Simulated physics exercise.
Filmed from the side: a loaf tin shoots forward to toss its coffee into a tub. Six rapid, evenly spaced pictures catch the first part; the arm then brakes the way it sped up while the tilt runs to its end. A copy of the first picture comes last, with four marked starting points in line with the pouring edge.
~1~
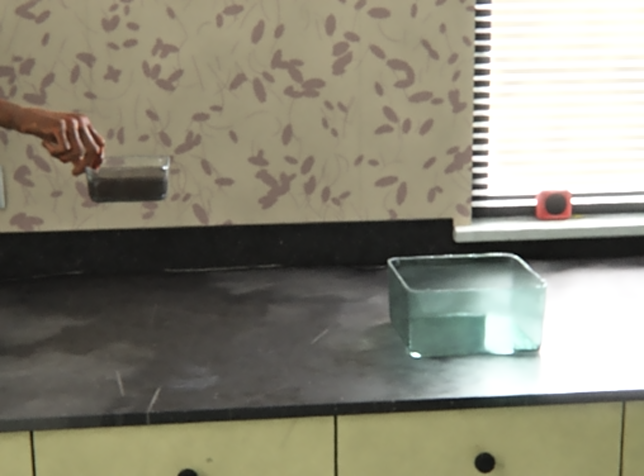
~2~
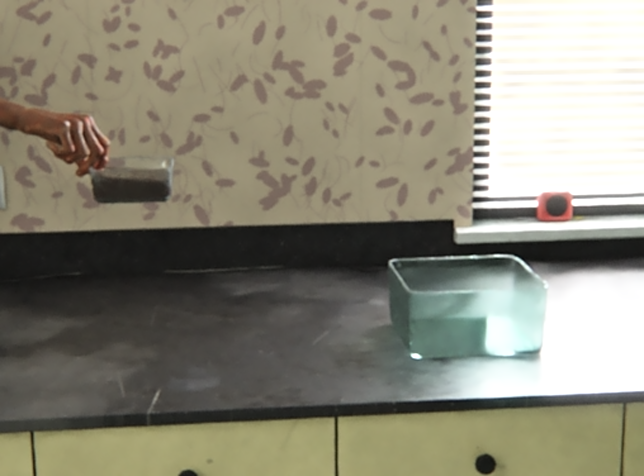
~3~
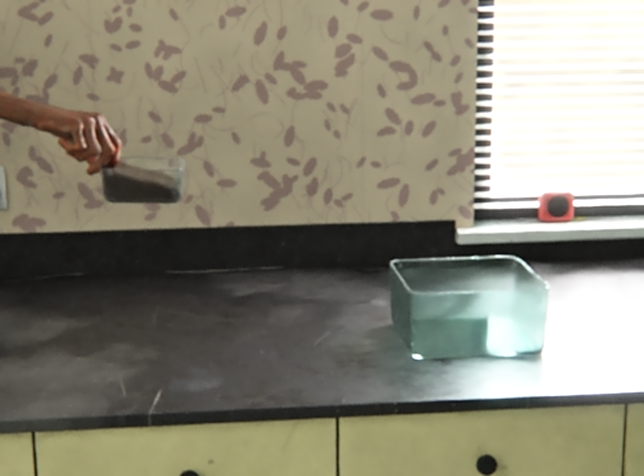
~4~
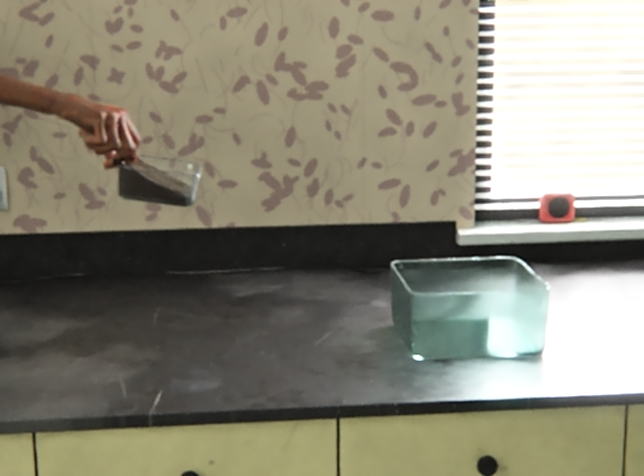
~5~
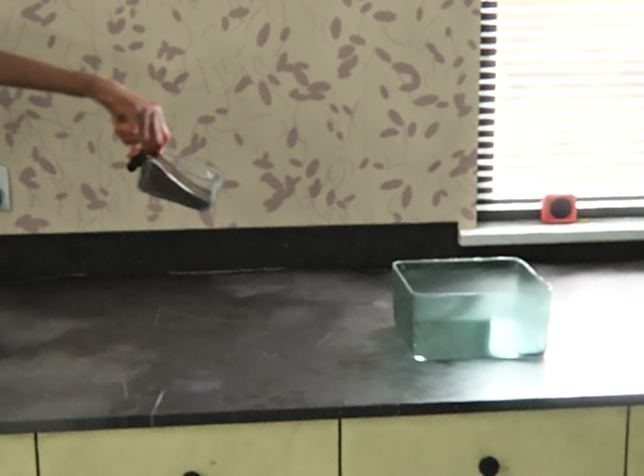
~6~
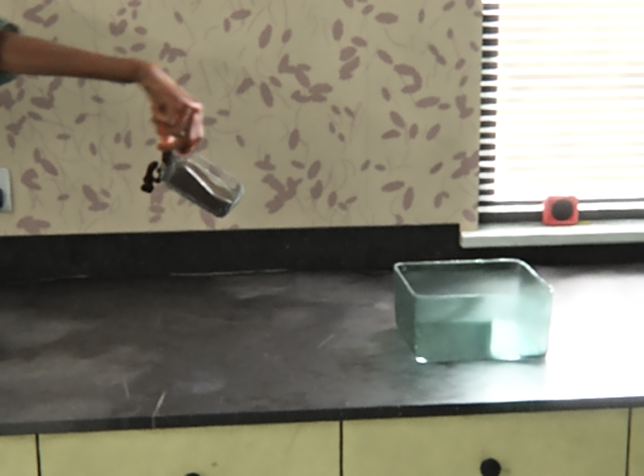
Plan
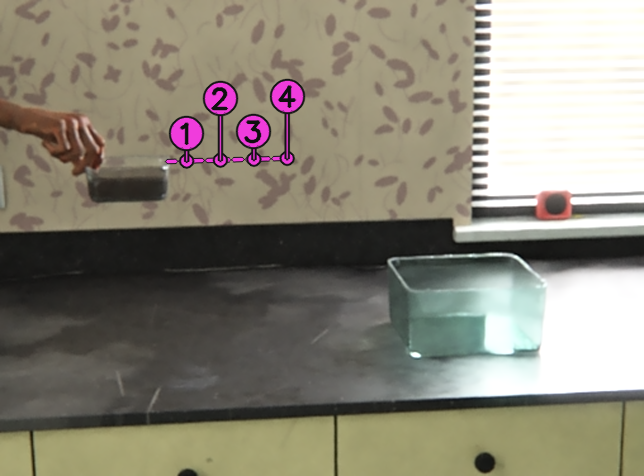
A hand holding a small clear container of dark coffee moves rightward above a black kitchen counter, seen from the side in a nearly still view that drifts very slightly. Pale green drawers sit below, leaf-patterned wallpaper behind, and a greenish glass tub at right near a bright blind and a small red object. The container gradually tilts right end down, lowering slightly, as dark blobs emerge at its left end.
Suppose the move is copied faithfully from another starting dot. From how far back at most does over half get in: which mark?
1 is the one.
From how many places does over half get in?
All of them.
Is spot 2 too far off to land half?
No.
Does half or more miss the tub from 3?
No, that is safe.
On the marked copy, 1 at (186, 161); 2 at (220, 160); 3 at (253, 159); 4 at (287, 158).
If 1 is chosen, about 71 % lands in the tub, 19 % falls short and 10 % goes beside or beyond.
If 2 is chosen, about 72 % lands in the tub, 11 % falls short and 17 % goes beside or beyond.
If 3 is chosen, about 88 % lands in the tub, 8 % falls short and 4 % goes beside or beyond.
If 4 is chosen, about 82 % lands in the tub, 7 % falls short and 11 % goes beside or beyond.
